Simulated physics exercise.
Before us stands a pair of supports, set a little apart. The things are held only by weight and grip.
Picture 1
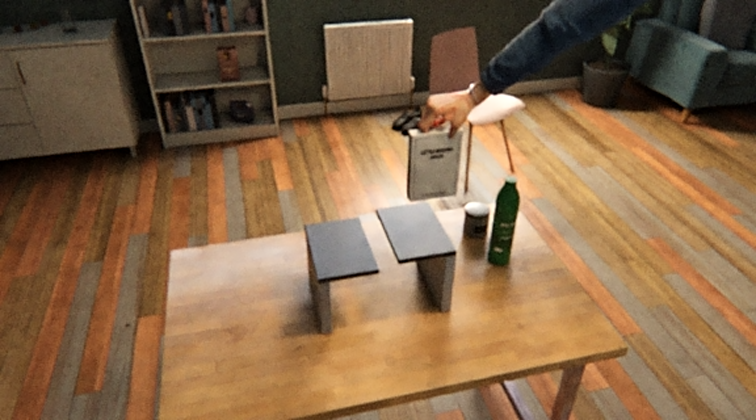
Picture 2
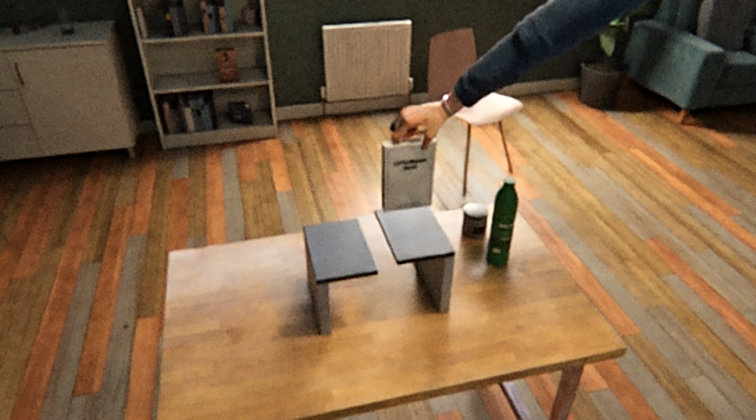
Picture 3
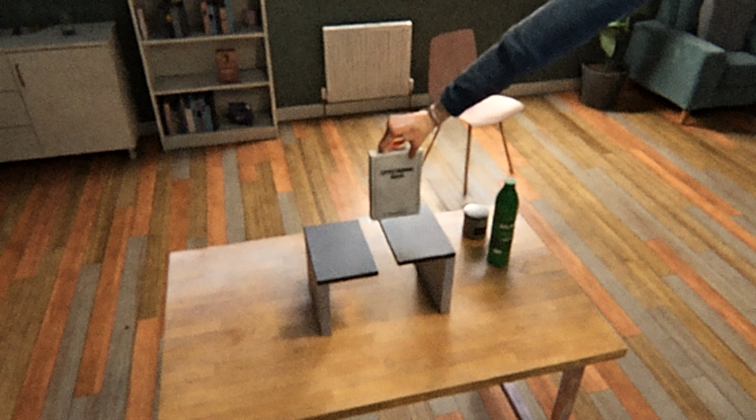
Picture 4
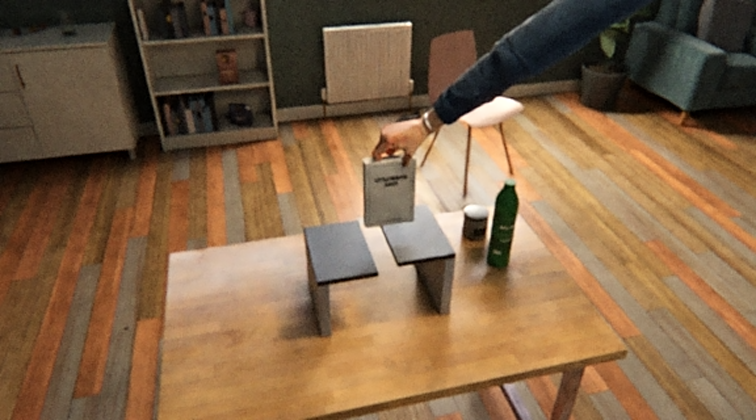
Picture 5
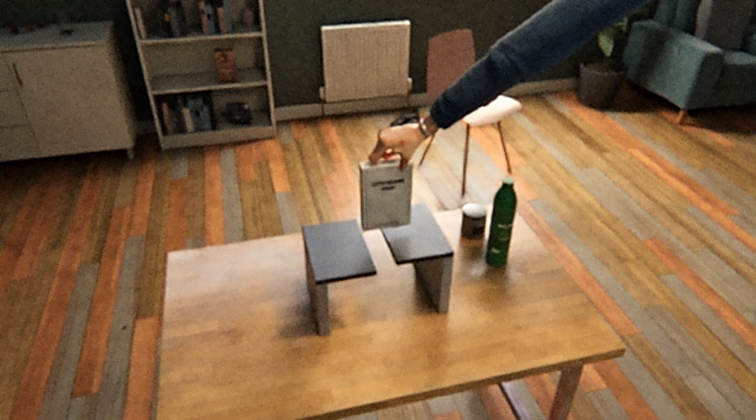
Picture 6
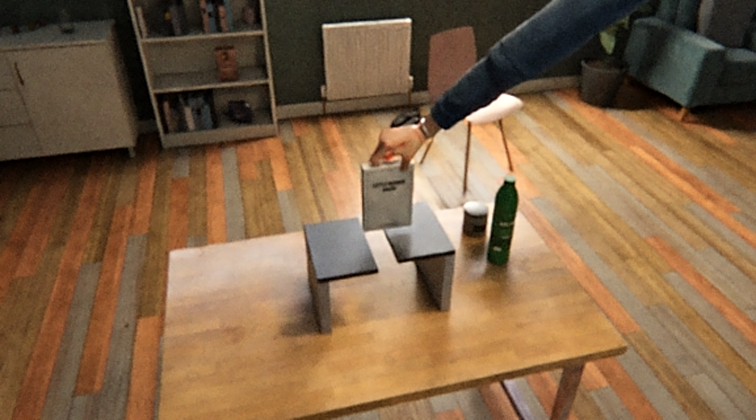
A hand moves a white book leftward and slightly down behind two dark-topped supports.
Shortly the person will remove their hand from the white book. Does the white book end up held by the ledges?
Well look, it won't come down from the gap.
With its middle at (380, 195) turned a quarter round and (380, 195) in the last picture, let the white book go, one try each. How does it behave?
Passes; held.
Then, 0.20 s past the last view, white book displaced a little near (387, 202).
Then, 0.60 s past the last view, white book resting near (387, 202).
Finally, all 3 still in place. Final places as the last picture's camera would see them, white book near (387, 202). The book stays on top.
